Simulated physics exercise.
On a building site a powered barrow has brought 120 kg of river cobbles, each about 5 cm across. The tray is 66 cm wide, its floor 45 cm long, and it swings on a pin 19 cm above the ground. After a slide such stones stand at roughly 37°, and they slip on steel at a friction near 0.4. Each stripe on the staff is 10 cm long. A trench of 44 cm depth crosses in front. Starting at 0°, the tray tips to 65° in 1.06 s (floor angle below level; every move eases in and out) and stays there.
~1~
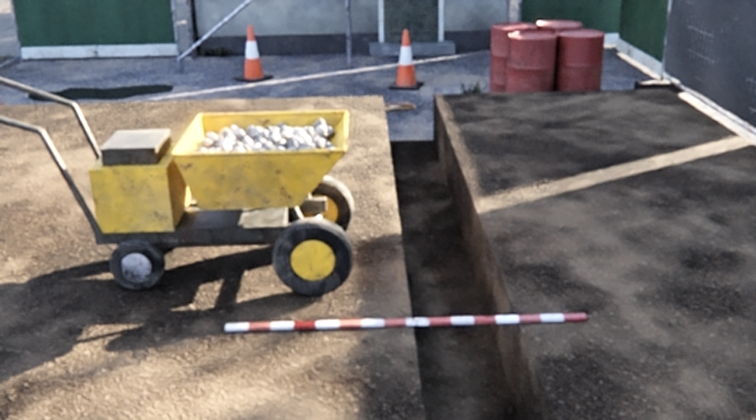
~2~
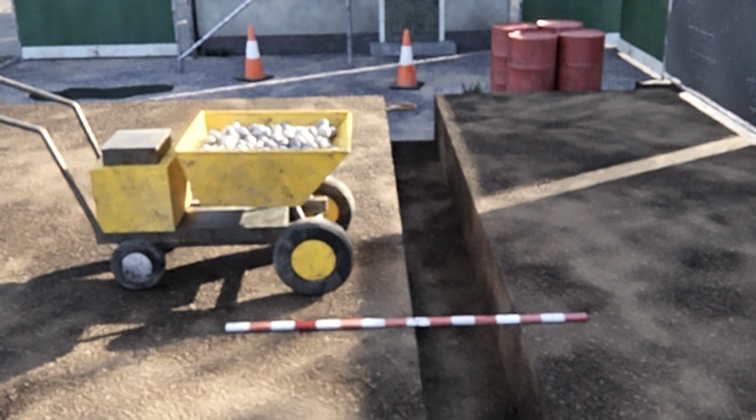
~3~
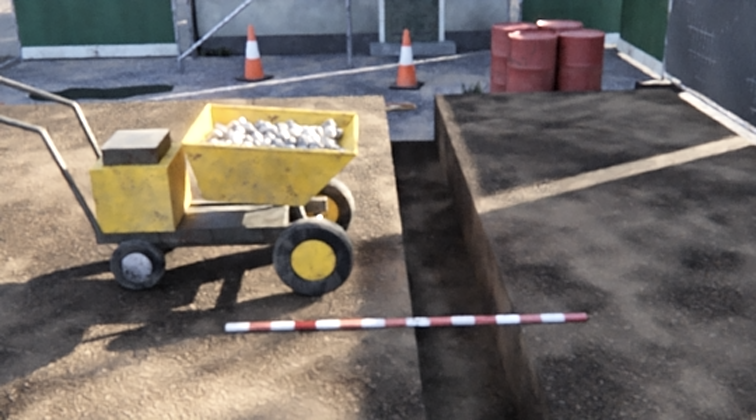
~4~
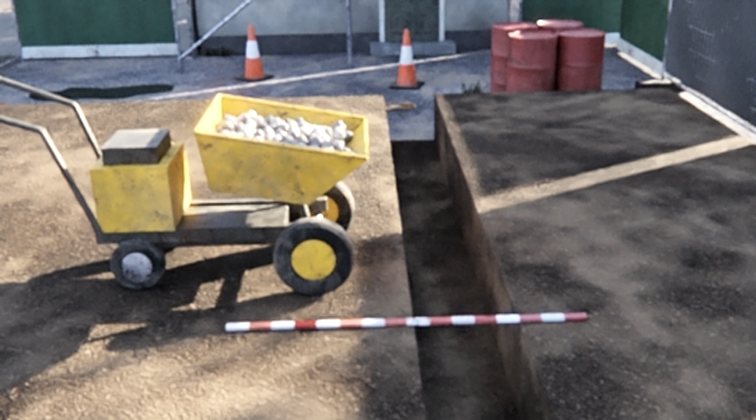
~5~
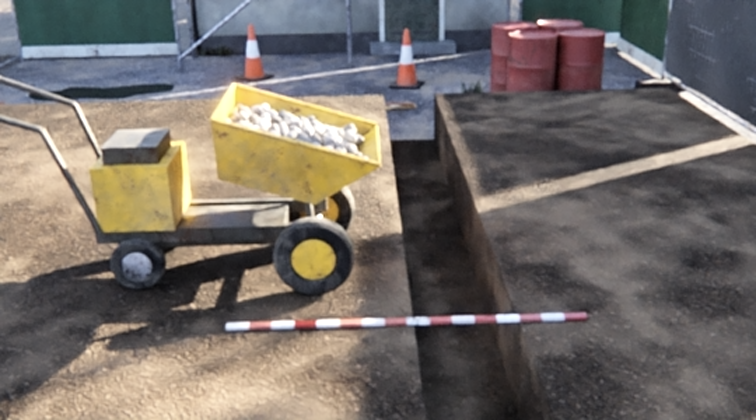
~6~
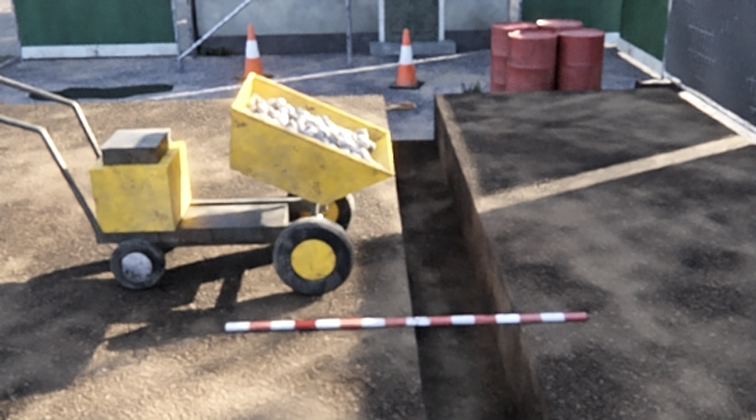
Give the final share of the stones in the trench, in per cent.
Some 93 per cent of it.
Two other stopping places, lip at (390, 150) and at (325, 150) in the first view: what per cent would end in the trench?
First some 55, then 100 per cent.
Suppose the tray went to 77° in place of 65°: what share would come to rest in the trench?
It would be near 95 per cent.
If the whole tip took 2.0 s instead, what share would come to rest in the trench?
Then about 100 per cent.
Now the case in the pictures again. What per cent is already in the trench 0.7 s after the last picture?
Some 25 per cent.
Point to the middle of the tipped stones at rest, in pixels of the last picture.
Their middle is at about (462, 323).
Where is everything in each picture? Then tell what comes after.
The first frame shows lip at (345, 151), floor tilted 0°, highest stones at (267, 135).
In the second frame, the tray is at 1°, its lip at (349, 152); the top of the load is at (256, 134).
The third frame shows lip at (356, 154), floor tilted 5°, highest stones at (248, 129).
In the fourth frame, the tray is at 11°, its lip at (367, 158); the top of the load is at (240, 122).
The fifth frame shows lip at (380, 165), floor tilted 17°, highest stones at (251, 114).
In the sixth frame, the tray is at 25°, its lip at (393, 175); the top of the load is at (258, 104).
Then, 0.4 s after the last picture the floor is at 55°, 100 % in the tray; the foremost stones are at (416, 197).
Then, 0.7 s after the last picture the floor is at 65°, 74 % in the tray, 26 % in the trench; the foremost stones are at (496, 286).
Then, 1.1 s after the last picture the floor is at 65°, 36 % in the tray, 57 % in the trench, 7 % past the trench; the foremost stones are at (557, 260).
Then, 3.0 s after the last picture the floor is at 65°, 0 % in the tray, 93 % in the trench, 7 % past the trench; the foremost stones are at (590, 254).
